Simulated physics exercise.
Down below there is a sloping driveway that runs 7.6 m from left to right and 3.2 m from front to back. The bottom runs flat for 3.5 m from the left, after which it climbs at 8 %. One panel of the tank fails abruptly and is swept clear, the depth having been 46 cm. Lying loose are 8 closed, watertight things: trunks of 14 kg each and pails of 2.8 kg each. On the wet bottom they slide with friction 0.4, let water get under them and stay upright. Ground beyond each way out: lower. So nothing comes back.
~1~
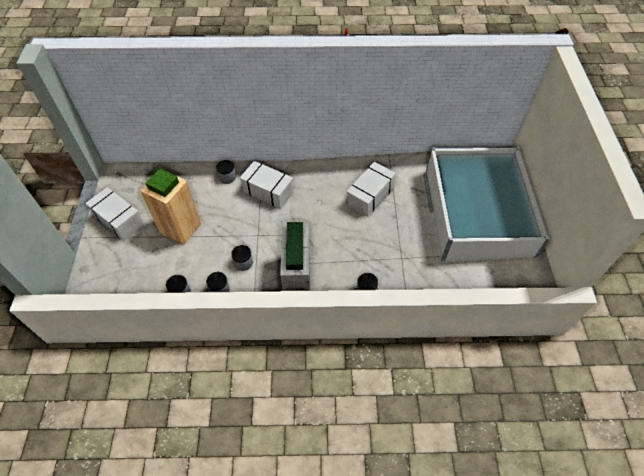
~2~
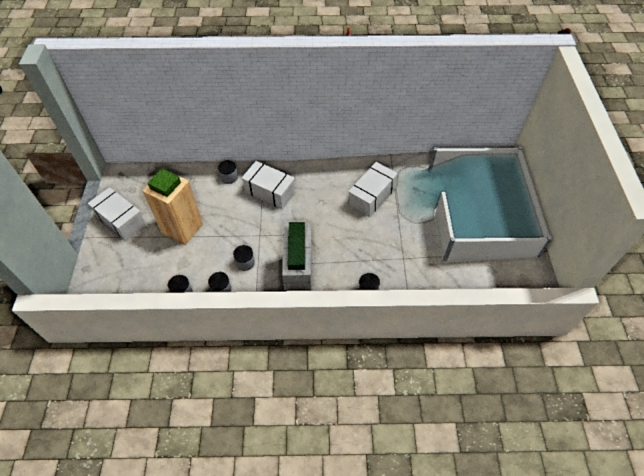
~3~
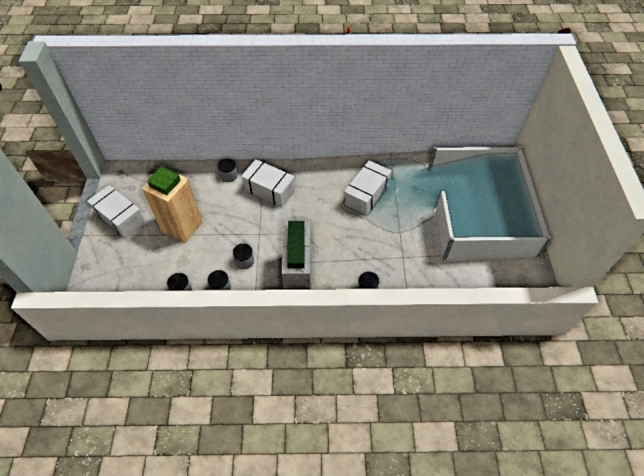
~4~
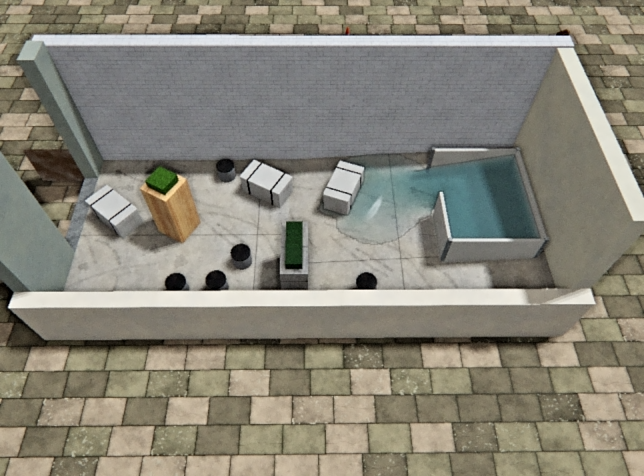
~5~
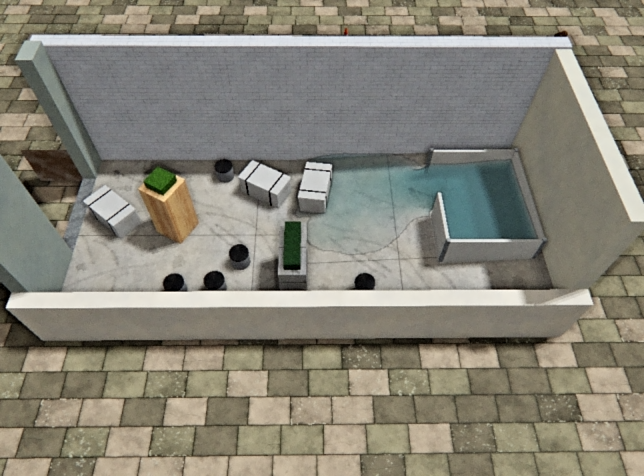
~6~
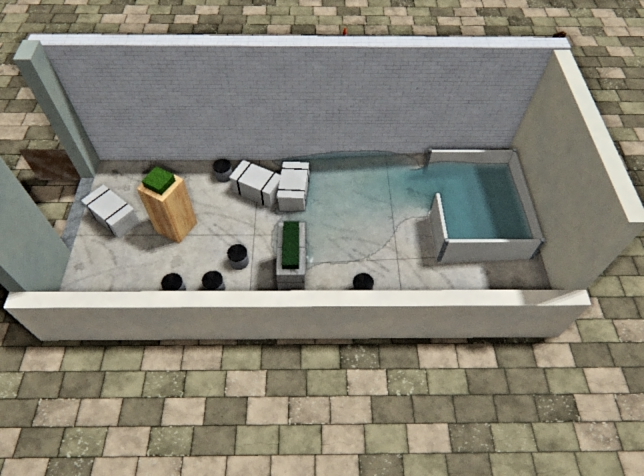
Water pours through an opening in the left side of a tank at the right of a walled enclosure, spreading leftward over the pale floor. It pushes the nearest grey trunk left along the back until that trunk meets a second one, which shifts slightly, while the dark pails barely move.
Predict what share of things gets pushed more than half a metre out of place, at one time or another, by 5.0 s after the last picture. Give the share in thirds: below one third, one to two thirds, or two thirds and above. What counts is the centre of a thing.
One to two thirds.
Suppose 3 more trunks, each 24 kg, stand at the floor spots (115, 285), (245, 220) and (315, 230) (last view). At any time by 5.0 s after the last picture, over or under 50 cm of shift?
Listed order: Below the mark, above the mark and above the mark.
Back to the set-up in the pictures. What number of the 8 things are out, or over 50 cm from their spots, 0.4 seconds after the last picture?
I make it 2 by then.
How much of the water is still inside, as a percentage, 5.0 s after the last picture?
Around 68 % of the water.
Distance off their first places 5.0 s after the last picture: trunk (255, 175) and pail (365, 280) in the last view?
First named - gone out; second named - 0 cm.
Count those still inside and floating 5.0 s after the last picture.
4.
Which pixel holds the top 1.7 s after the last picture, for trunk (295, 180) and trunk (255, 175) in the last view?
Somewhere about (164, 171) and (121, 181).
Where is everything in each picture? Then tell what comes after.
The first frame shows a trunk at (373, 182), on the bottom; a trunk at (266, 178), on the bottom; 2.6 m2 under water; 0 of 8 have shifted.
The second frame shows a trunk at (375, 182), on the bottom; a trunk at (268, 178) rests on the ground; 3.2 m2 under water; 0 of 8 have shifted.
The third frame shows a trunk at (370, 181) rests on the ground, 8 cm from its start; a trunk at (268, 176), on the bottom; water covers 4.1 m2; 1 of 8 have shifted.
The fourth frame shows a trunk at (345, 181) rests on the ground, 48 cm from its start; a trunk at (266, 177) rests on the ground; 5.1 m2 under water; 1 of 8 have shifted.
The fifth frame shows a trunk at (317, 181) rests on the ground, 93 cm from its start; a trunk at (264, 177) rests on the ground; 6.3 m2 under water; 1 of 8 have shifted.
The sixth frame shows a trunk at (295, 179), on the bottom, 129 cm from its start; a trunk at (256, 177) rests on the ground, 12 cm from its start; 7.5 m2 under water; 2 of 8 have shifted.
Then, 0.4 s after the last picture 2 of 8 are over 50 cm from their spots; 0 afloat.
Then, 1.7 s after the last picture 3 of 8 are over 50 cm from their spots; 2 afloat.
Then, 3.2 s after the last picture 4 of 8 are over 50 cm from their spots; 3 afloat.
Then, 5.0 s after the last picture 4 of 8 are over 50 cm from their spots, and 4 have been at some point; 4 afloat.
